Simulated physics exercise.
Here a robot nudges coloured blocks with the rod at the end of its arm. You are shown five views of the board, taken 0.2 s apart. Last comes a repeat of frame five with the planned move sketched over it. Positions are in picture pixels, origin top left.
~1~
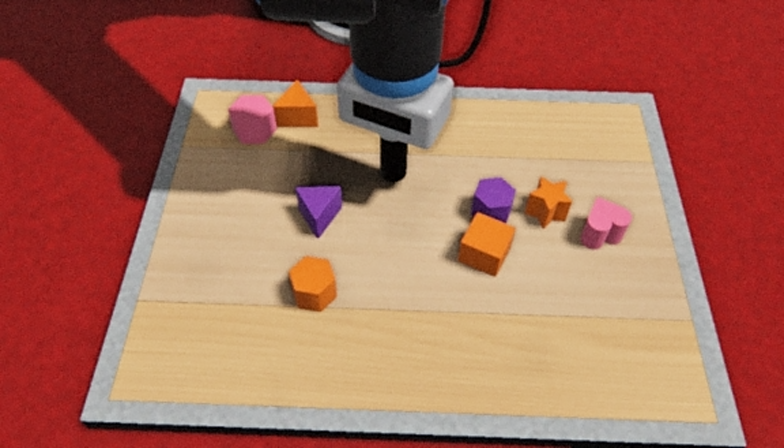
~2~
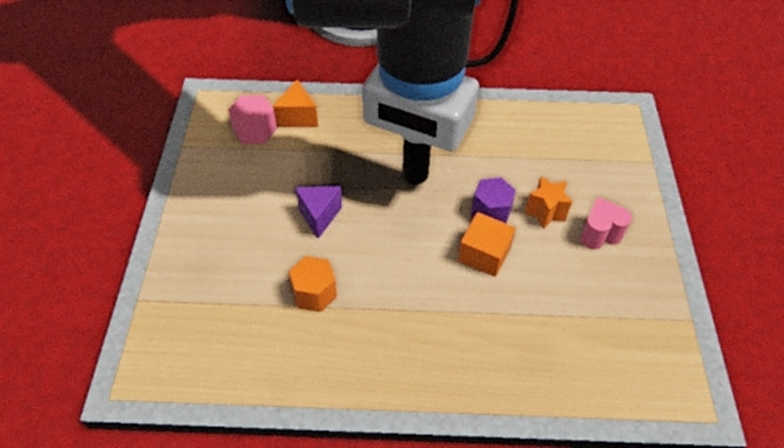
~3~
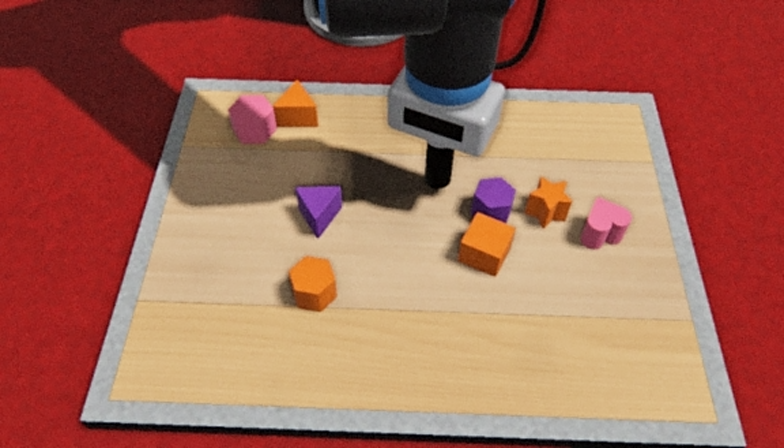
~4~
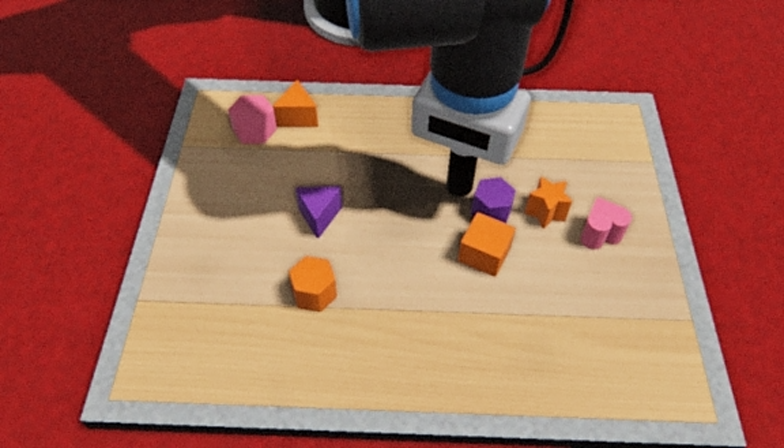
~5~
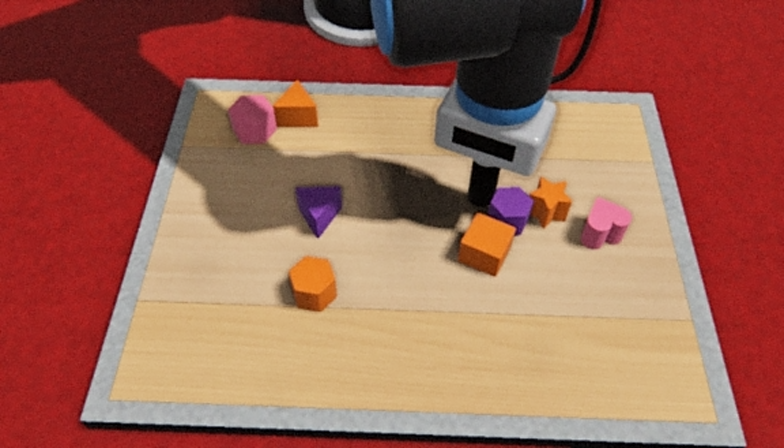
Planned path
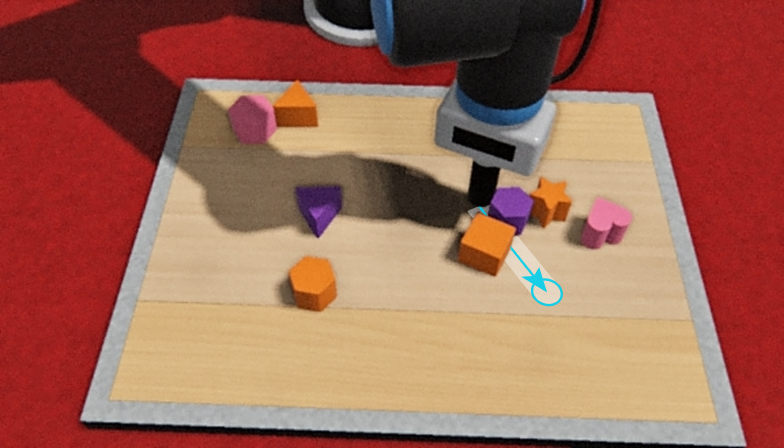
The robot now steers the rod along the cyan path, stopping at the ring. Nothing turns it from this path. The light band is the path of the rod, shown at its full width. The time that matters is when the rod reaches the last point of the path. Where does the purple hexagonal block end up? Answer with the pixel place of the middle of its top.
Roughly at (555, 227).
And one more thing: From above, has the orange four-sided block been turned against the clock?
I expect not.
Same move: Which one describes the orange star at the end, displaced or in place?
Still in place.
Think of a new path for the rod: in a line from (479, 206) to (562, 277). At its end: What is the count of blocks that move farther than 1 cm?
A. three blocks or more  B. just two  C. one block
The one that fits is C, one block.
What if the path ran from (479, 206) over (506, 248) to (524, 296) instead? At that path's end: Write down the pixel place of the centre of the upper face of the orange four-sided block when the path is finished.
It is going to be at (485, 259).
The line goes from (479, 206) to (547, 292).
The first path, step by step. One third of the way, rod at (502, 225); orange four-sided block at (489, 239); purple hexagonal block at (540, 221), turned 25° anticlockwise.
Two thirds of the way, rod at (525, 253); orange four-sided block at (489, 248), turned 30° clockwise; purple hexagonal block at (554, 227), turned 55° anticlockwise.
At the end, rod at (550, 284); orange four-sided block at (489, 248), turned 30° clockwise; purple hexagonal block at (555, 227), turned 55° anticlockwise; orange star unmoved.
